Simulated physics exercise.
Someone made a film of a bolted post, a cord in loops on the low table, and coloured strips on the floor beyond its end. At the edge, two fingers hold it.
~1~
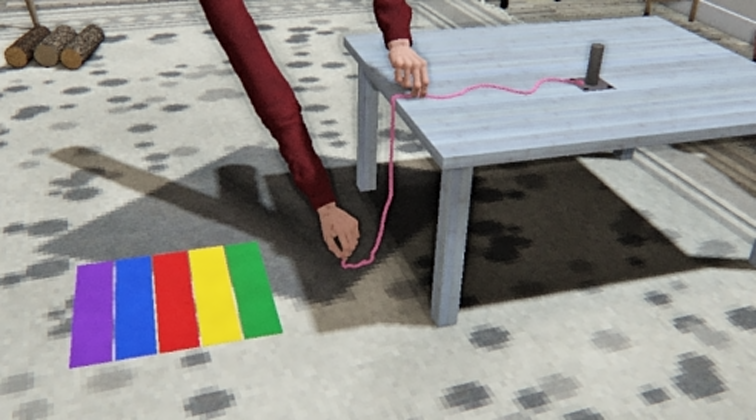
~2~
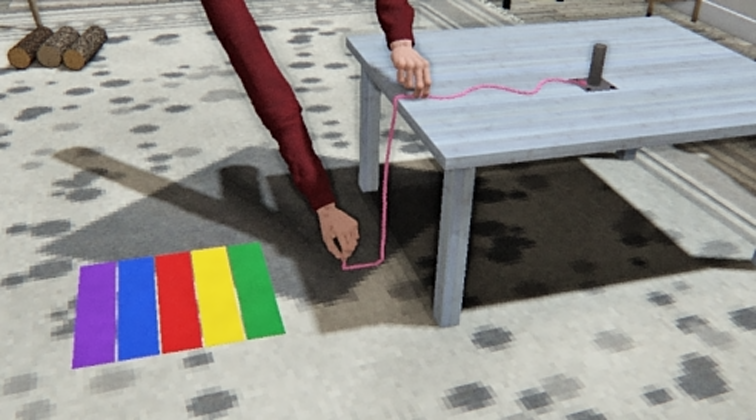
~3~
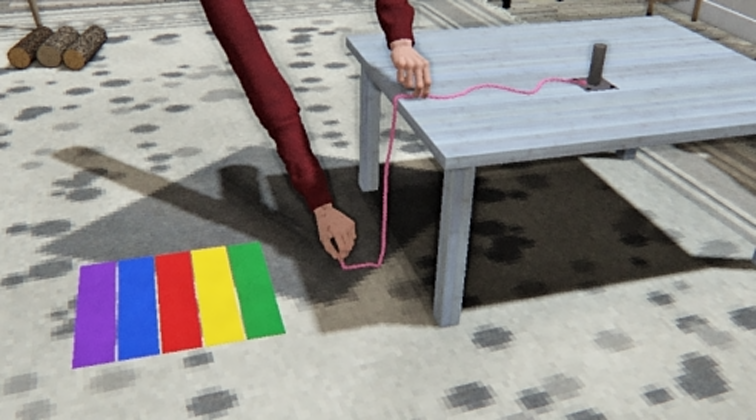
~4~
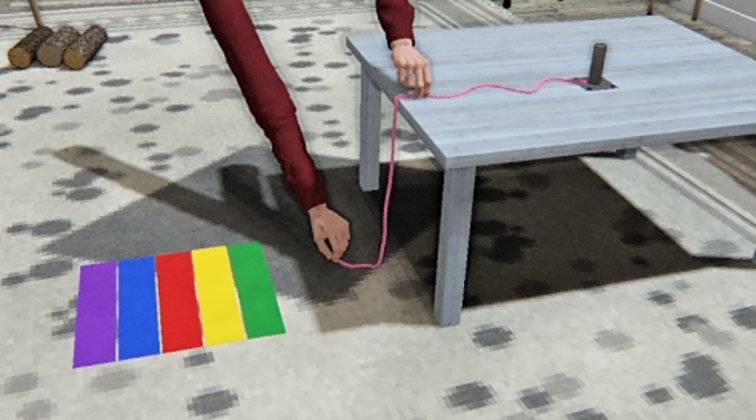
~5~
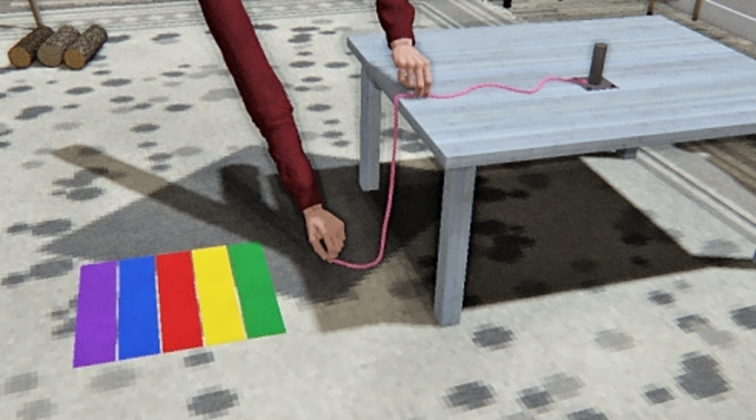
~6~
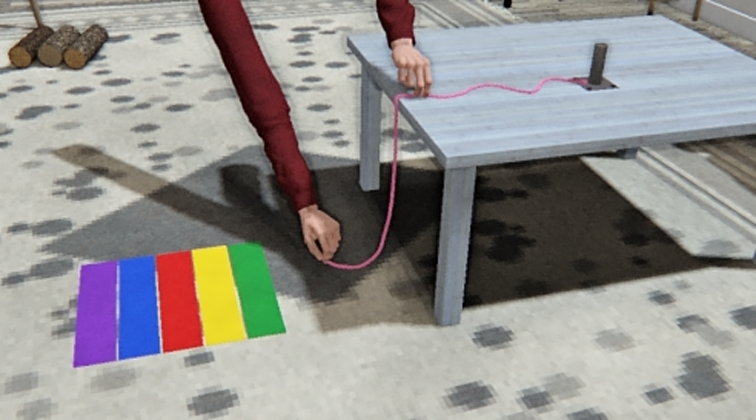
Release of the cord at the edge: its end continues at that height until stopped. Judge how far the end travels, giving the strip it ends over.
It ends over the red strip.
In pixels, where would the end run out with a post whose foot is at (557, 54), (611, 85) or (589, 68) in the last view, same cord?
Near (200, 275), (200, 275) and (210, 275).
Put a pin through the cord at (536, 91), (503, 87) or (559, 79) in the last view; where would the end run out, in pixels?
Approximately (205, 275), (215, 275) and (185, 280) respectively.
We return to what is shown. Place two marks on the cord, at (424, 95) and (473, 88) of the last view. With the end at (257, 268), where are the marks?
You'll see them at (396, 110) and then at (449, 94).
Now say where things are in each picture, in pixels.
End (342, 256); green (259, 317); yellow (219, 324); red (178, 330); blue (135, 337); purple (92, 344), in the first frame.
End (342, 257); cord through (552, 80) (504, 89) (449, 98) (393, 125) (385, 194) (382, 253), in the second frame.
End (339, 257), in the third frame.
End (333, 258); cord through (552, 80) (504, 88) (449, 97) (394, 124) (388, 193) (382, 253), in the fourth frame.
End (328, 258), in the fifth frame.
End (323, 259); cord through (552, 79) (505, 88) (450, 97) (396, 124) (392, 193) (379, 251), in the sixth frame.
Early on, end near (257, 268); over green.
Midway, end near (209, 275); over yellow.
At the end of the slack, end near (179, 279); over red. The end stops over the red strip.
